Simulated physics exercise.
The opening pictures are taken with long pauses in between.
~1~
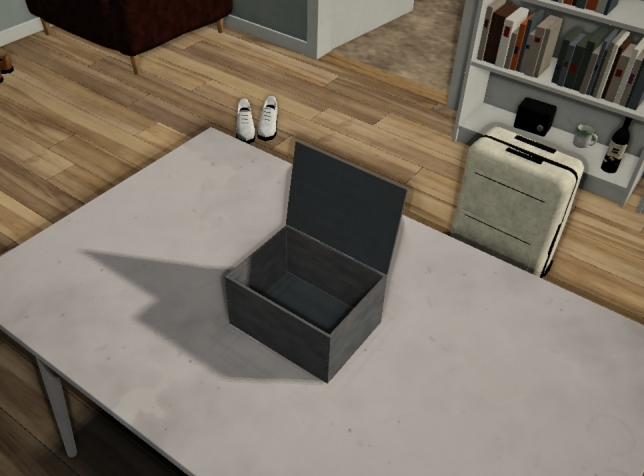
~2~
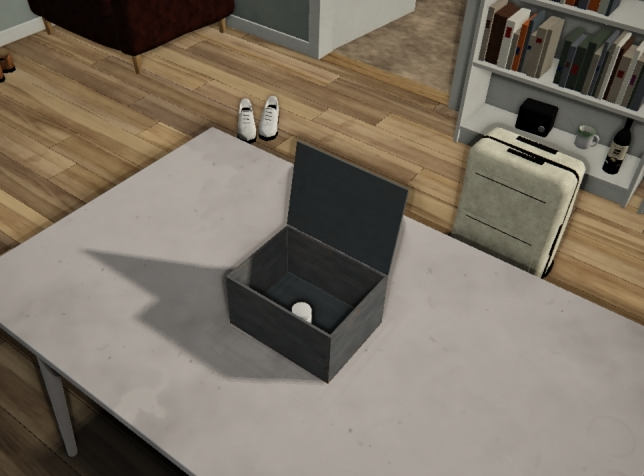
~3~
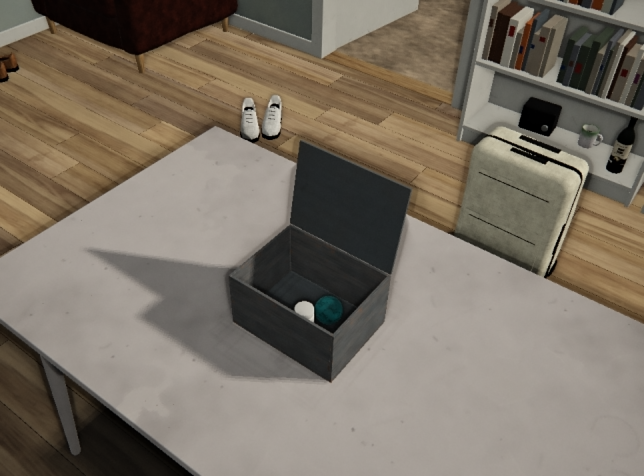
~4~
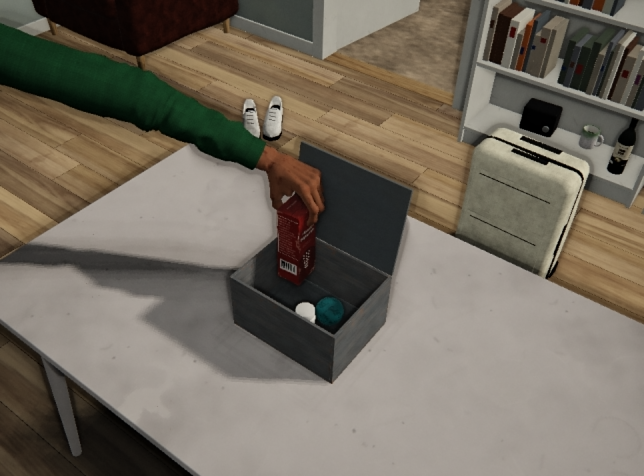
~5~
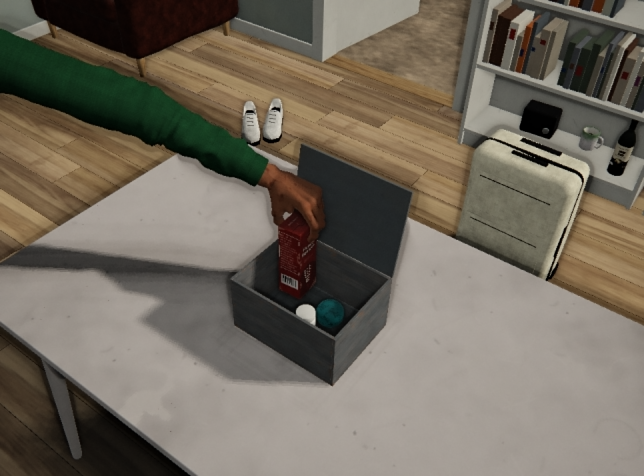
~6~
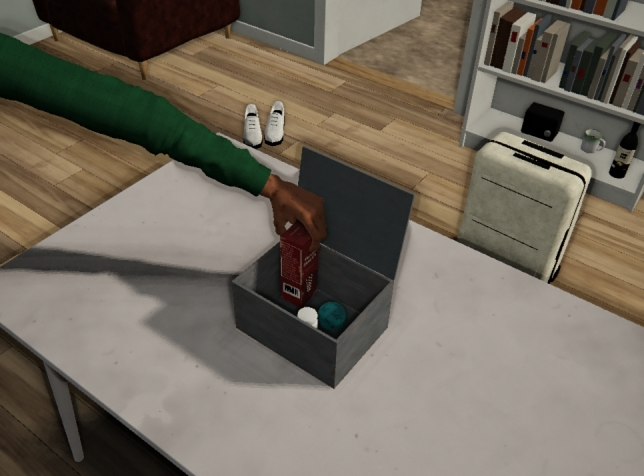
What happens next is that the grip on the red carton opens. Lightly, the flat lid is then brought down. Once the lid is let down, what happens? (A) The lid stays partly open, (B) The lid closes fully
A.
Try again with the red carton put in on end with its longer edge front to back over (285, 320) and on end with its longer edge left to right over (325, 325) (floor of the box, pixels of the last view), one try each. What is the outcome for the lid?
The lid is blocked with the first placement and settles down with the second.
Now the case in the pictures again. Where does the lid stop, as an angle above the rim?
Measured angle - around 18°.
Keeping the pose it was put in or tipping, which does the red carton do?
Simply put, the red carton gets tilted.
Then, 1.20 s later than the last frame, lid starting down.
Then, 1.80 s later than the last frame, lid 54° above the rim; red carton tilted by 9° near (296, 269).
Then, 2.20 s later than the last frame, lid 27° above the rim; red carton tilted by 32° near (284, 280).
Then, 3.70 s later than the last frame, lid 18° above the rim; red carton tilted by 41° near (281, 284).
When it is over, lid 17° above the rim; lying over in the box, red carton; the other 2 as before. End places, in pixels of the last picture, red carton near (283, 283).
